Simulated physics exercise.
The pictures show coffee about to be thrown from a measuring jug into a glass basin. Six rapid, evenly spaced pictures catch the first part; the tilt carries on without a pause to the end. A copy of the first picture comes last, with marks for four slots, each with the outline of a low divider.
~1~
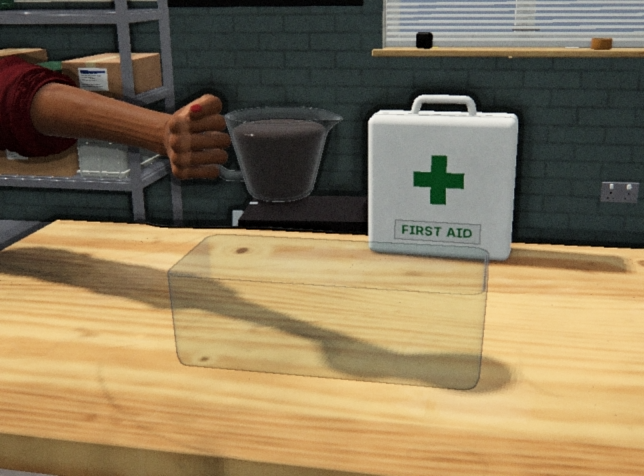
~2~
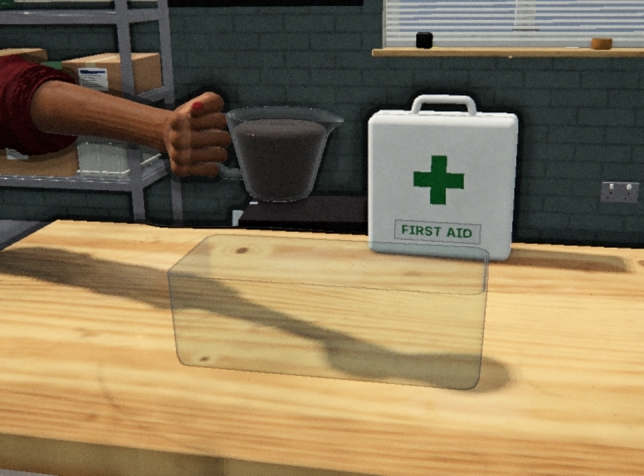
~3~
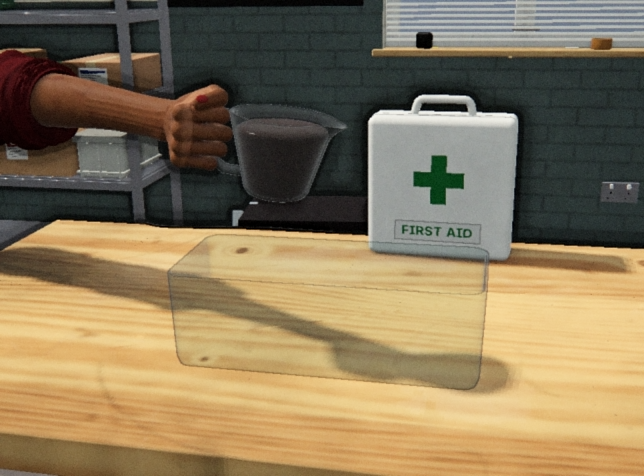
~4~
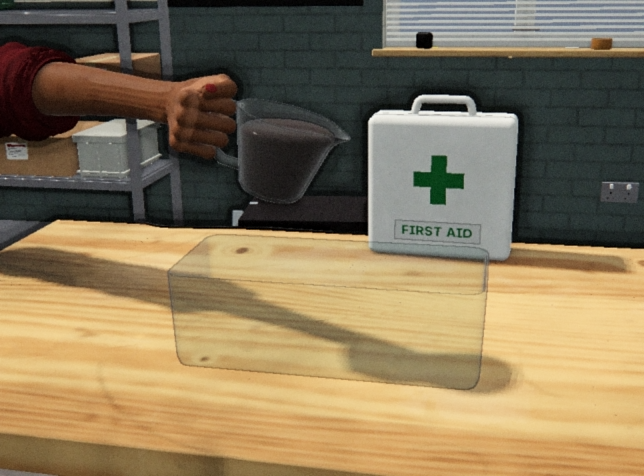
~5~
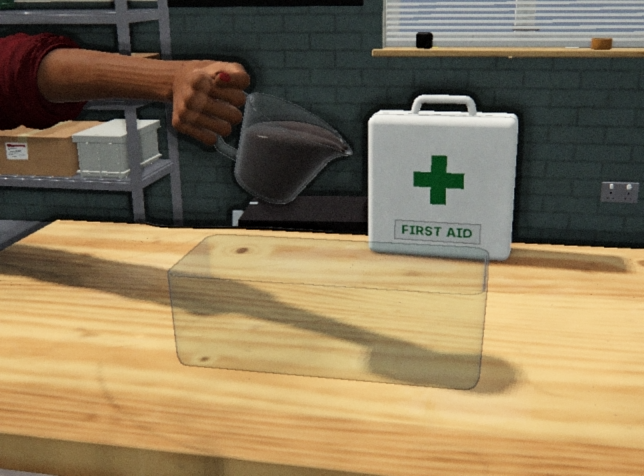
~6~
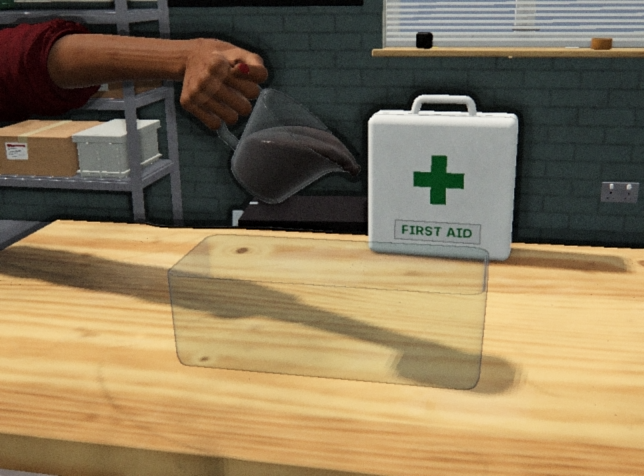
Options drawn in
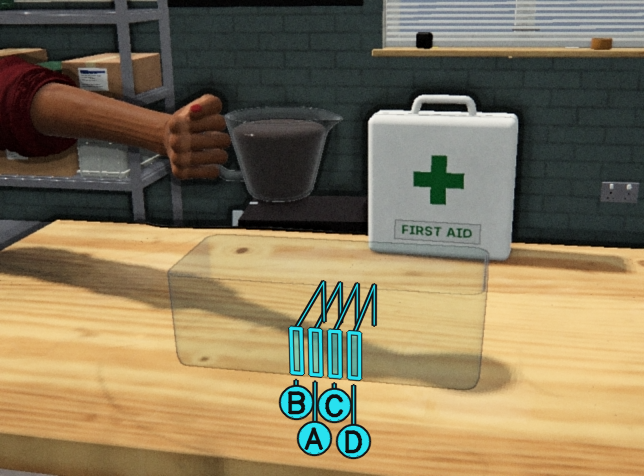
A hand tips a measuring jug to the right until coffee reaches over its lip.
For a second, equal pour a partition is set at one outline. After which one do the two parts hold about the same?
It is D.
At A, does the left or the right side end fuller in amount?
The right one.
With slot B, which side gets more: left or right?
More ends on the right.
In cyan, A at (315, 382); B at (296, 380); C at (334, 384); D at (353, 385).
If A is chosen, about 11 % ends left of the wall and 85 % right of it; 4 % is lost outside.
If B is chosen, about 4 % ends left of the wall and 93 % right of it; 3 % is lost outside.
If C is chosen, about 29 % ends left of the wall and 67 % right of it; 4 % is lost outside.
If D is chosen, about 49 % ends left of the wall and 46 % right of it; 5 % is lost outside.
